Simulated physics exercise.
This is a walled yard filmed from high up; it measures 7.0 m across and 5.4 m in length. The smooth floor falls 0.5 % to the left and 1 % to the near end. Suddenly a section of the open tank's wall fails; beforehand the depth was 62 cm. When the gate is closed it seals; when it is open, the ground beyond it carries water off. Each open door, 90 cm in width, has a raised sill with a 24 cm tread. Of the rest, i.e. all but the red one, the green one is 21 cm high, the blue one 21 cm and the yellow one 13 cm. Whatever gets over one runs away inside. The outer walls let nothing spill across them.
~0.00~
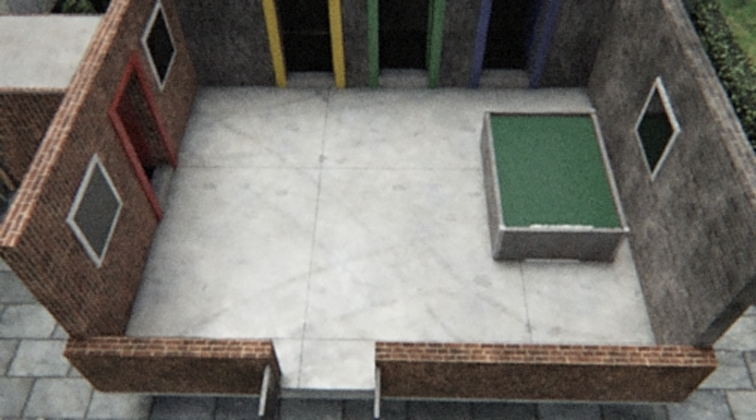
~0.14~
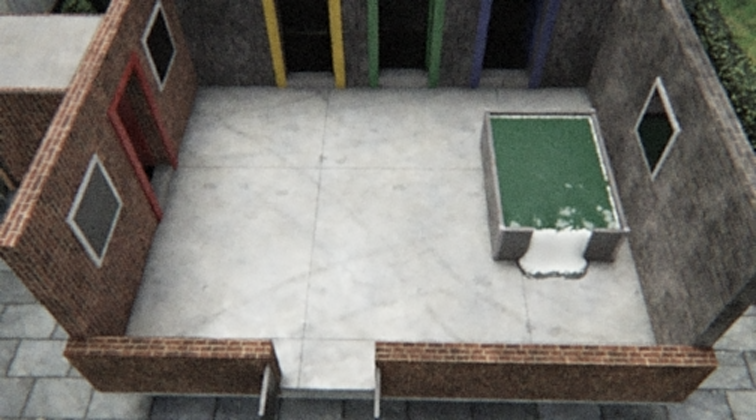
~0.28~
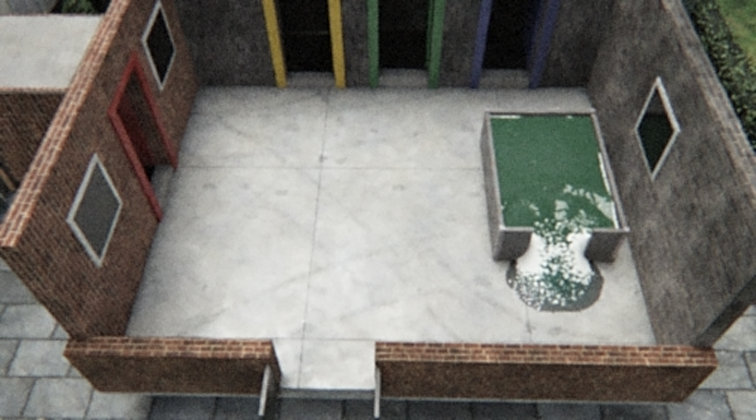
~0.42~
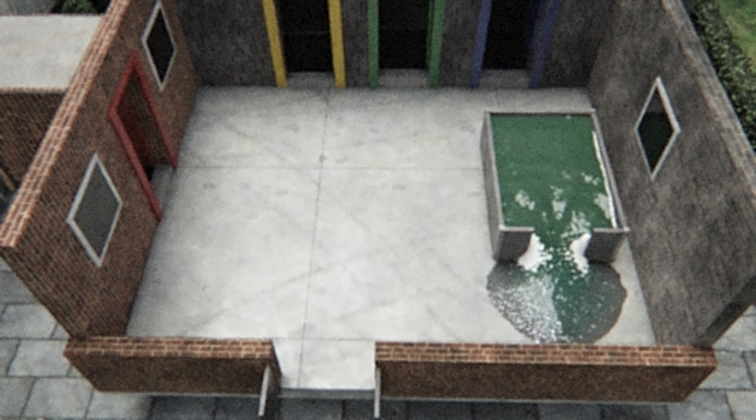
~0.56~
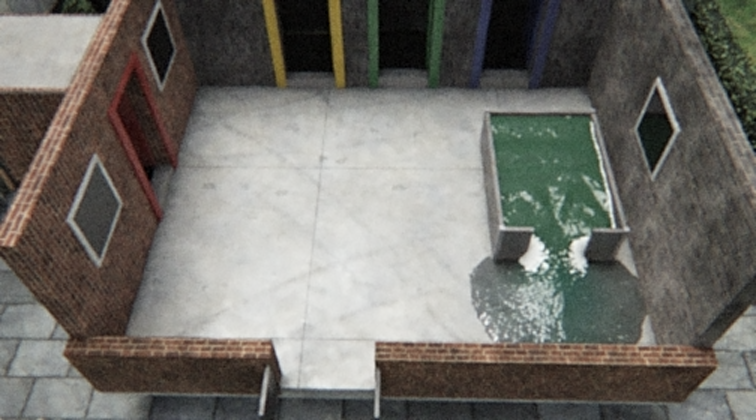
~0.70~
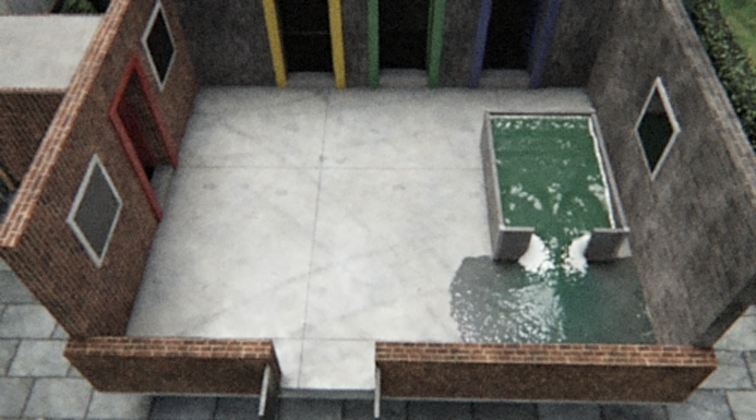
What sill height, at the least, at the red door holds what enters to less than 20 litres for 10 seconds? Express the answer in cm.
A height of roughly 5.5 cm.
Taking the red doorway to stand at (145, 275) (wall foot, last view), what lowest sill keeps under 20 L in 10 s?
Minimum: About 10.0 cm.
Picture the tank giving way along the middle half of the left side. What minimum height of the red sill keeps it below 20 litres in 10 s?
Estimate: Near 14.0 cm.
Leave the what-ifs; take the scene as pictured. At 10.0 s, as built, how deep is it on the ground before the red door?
Lab note: Depth approx. 7.5 cm.
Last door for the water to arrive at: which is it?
The answer is the yellow door.
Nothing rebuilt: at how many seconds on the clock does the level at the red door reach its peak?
Some 7.0 s, more or less.
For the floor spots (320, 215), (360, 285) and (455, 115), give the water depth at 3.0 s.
Close to 0, 4 and 0 cm deep.
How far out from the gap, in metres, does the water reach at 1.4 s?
3.2 metres.
After 1.4 s water covers 15 % of the floor, deepest (42 cm) near (653, 375); it has not reached the red door.
After 3.0 s water covers 35 % of the floor, deepest (31 cm) near (653, 375); it has not reached the red door.
After 10.0 s water covers 85 % of the floor, deepest (12 cm) near (524, 373); 7 cm at the red door, 0 litres in over its 15 cm sill.
At the red door as built, the water arrived by 4.3 s and peaked near 10 cm at 6.8 s.
With a sill of 4.5 cm, 29 litres would have come in within the 10 s; with 6.5 cm, 9 litres. So under 20 litres takes about 5.5 cm.
